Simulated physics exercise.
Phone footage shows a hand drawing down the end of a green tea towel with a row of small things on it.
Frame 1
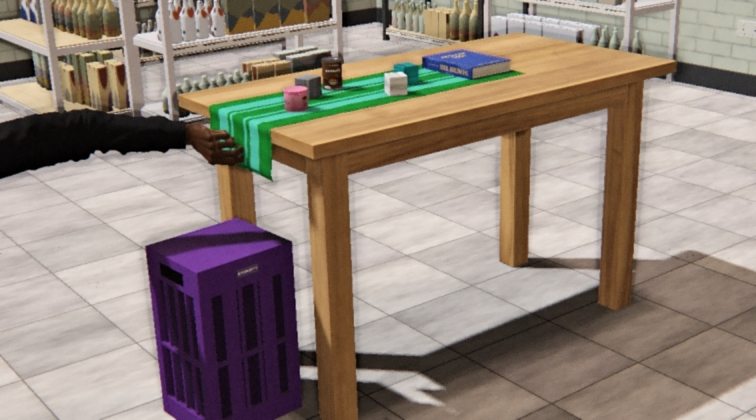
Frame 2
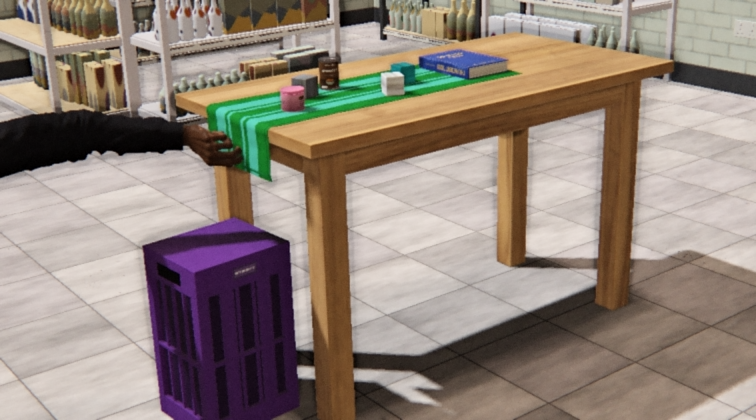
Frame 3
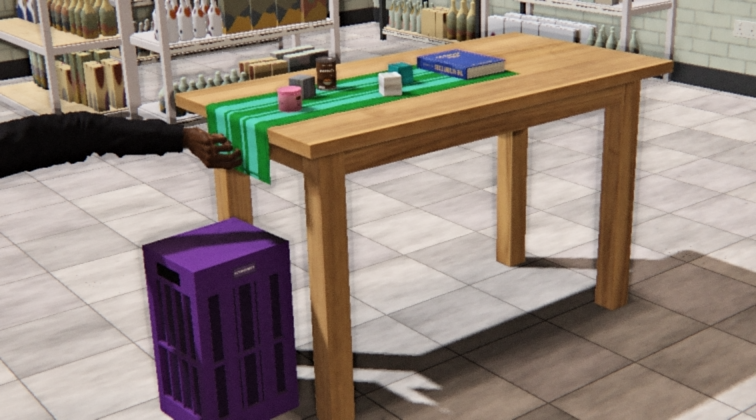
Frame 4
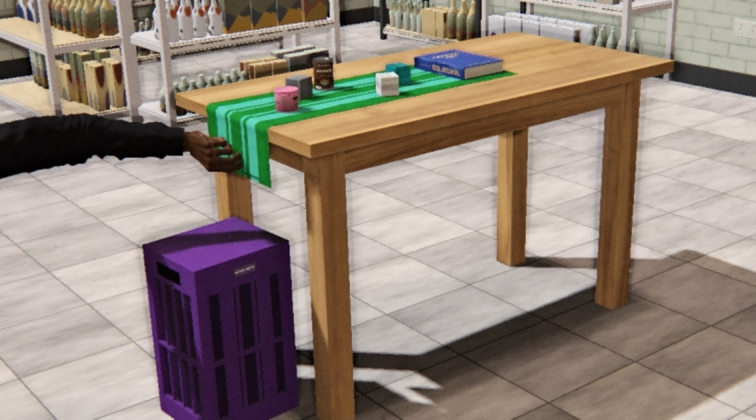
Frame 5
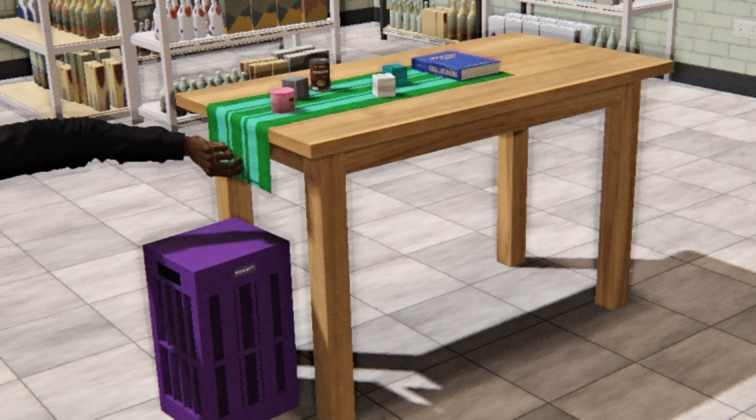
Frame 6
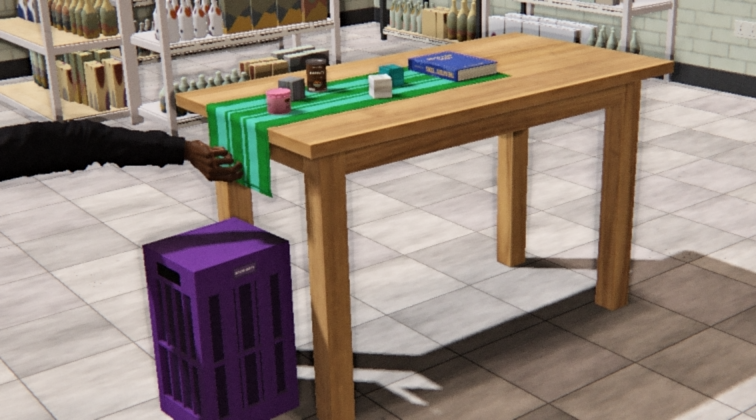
A hand slowly draws a green striped cloth and its small items slightly left along a wooden table.
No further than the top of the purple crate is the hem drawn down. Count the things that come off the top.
Number down: One.
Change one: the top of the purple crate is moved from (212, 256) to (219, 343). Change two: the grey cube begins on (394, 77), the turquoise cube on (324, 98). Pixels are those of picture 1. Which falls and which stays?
Result: Grey cube still there, turquoise cube gone.
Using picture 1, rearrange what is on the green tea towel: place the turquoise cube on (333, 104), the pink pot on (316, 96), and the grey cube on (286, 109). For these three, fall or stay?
In the end the turquoise cube rides it out, while the pink pot rides it out and the grey cube gets dislodged.
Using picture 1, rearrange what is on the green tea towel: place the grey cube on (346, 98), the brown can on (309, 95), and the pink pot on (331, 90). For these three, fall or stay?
Grey cube - stays aboard, brown can - stays aboard, pink pot - stays aboard.
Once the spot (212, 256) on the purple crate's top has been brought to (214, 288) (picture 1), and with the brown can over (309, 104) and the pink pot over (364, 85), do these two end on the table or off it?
Outcome: Brown can is gone; pink pot keeps its perch.
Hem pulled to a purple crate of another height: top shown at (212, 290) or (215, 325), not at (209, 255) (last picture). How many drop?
2 and 3.
Early on, hem near (242, 208); all still up.
Midway, hem on the crate; pink pot gone.
Finally, hem on the crate; pink pot gone. It carries off one.
